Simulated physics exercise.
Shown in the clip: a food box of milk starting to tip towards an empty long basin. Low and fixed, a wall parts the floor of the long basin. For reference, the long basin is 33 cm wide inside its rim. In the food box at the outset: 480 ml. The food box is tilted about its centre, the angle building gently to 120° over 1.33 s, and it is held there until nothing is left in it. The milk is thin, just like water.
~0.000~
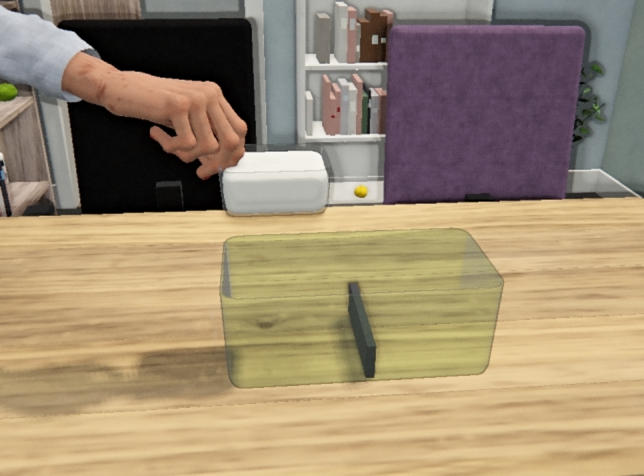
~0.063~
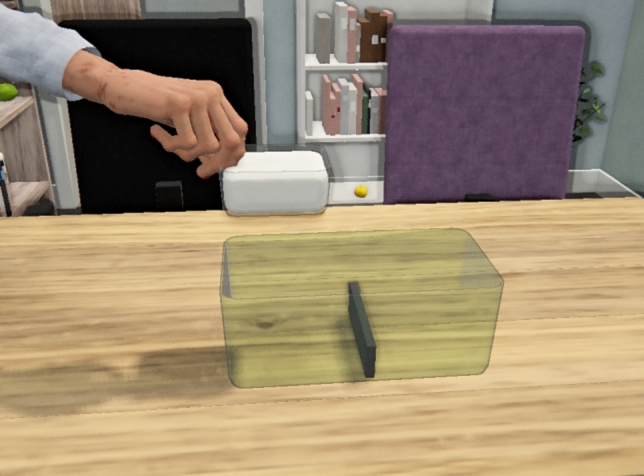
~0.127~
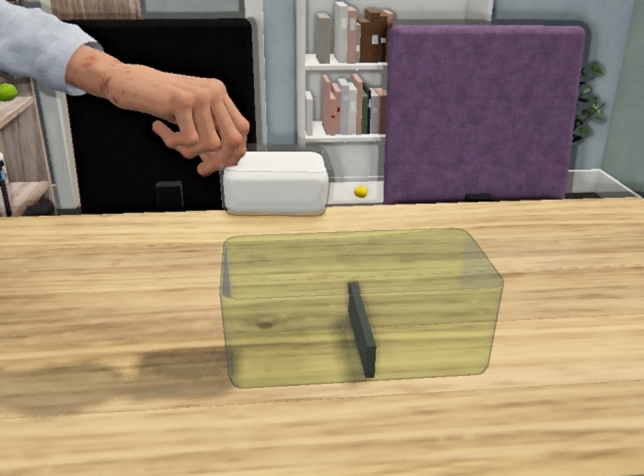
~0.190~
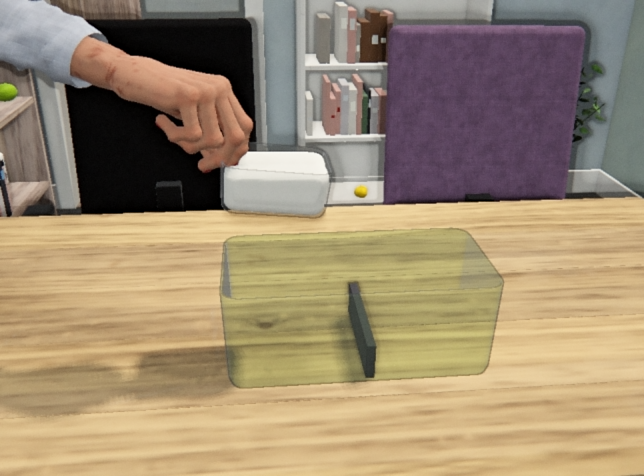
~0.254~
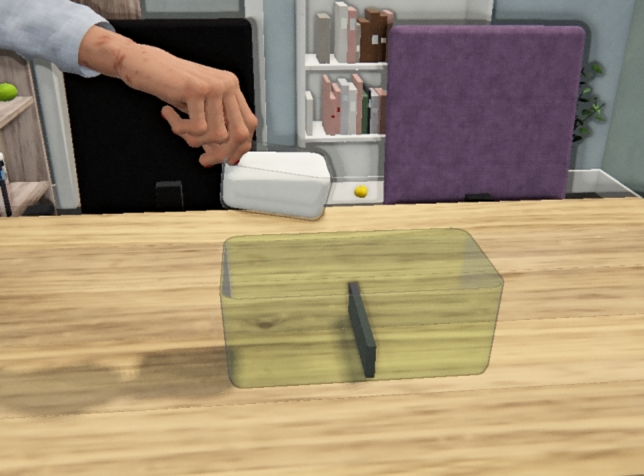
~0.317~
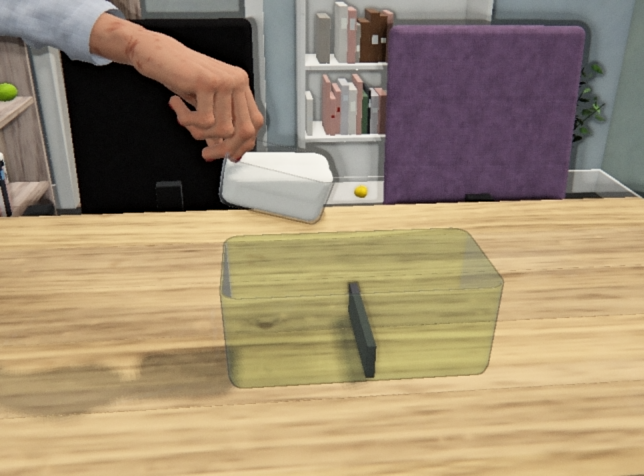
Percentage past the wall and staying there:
69 percent.
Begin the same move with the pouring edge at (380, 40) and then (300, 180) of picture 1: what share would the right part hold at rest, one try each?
I'd say 90 percent on the first go, 10 percent on the next.
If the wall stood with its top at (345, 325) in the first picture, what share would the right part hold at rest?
Roughly 75 %.
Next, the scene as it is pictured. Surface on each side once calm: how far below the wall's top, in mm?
42 mm left, 34 mm right.
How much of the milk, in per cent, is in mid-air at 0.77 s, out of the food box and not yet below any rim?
28 per cent.
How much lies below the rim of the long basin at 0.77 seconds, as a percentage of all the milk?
48 %, roughly.
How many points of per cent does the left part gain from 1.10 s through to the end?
Roughly 3 percent.
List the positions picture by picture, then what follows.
In the first picture, tilt 0°; pouring edge (326, 158); surface from (223, 165) to (324, 162); the long basin's rim runs from (223, 267) to (484, 256); the wall's top is at (362, 313).
In the second picture, tilt 1°; pouring edge (327, 158); surface from (224, 164) to (324, 162).
In the third picture, tilt 3°; pouring edge (327, 160); surface from (225, 164) to (325, 163).
In the fourth picture, tilt 6°; pouring edge (328, 163); surface from (225, 164) to (326, 163).
In the fifth picture, tilt 11°; pouring edge (329, 167); surface from (226, 164) to (327, 164).
In the sixth picture, tilt 16°; pouring edge (330, 172); surface from (226, 164) to (330, 166); 1 per cent is over the edge.
By 0.77 s the tilt is 75° and 23 per cent is still to pour, 4 is left of the wall and 45 right of it.
By 1.10 s the tilt is 112° and 2 per cent is still to pour, 27 is left of the wall and 68 right of it.
By 1.45 s the tilt is 120° and 0 per cent is still to pour, 30 is left of the wall and 69 right of it.
By 1.83 s the tilt is 120° and 0 per cent is still to pour, 30 is left of the wall and 69 right of it.
At rest 30 per cent lies left of the wall, 69 right of it and 1 outside.
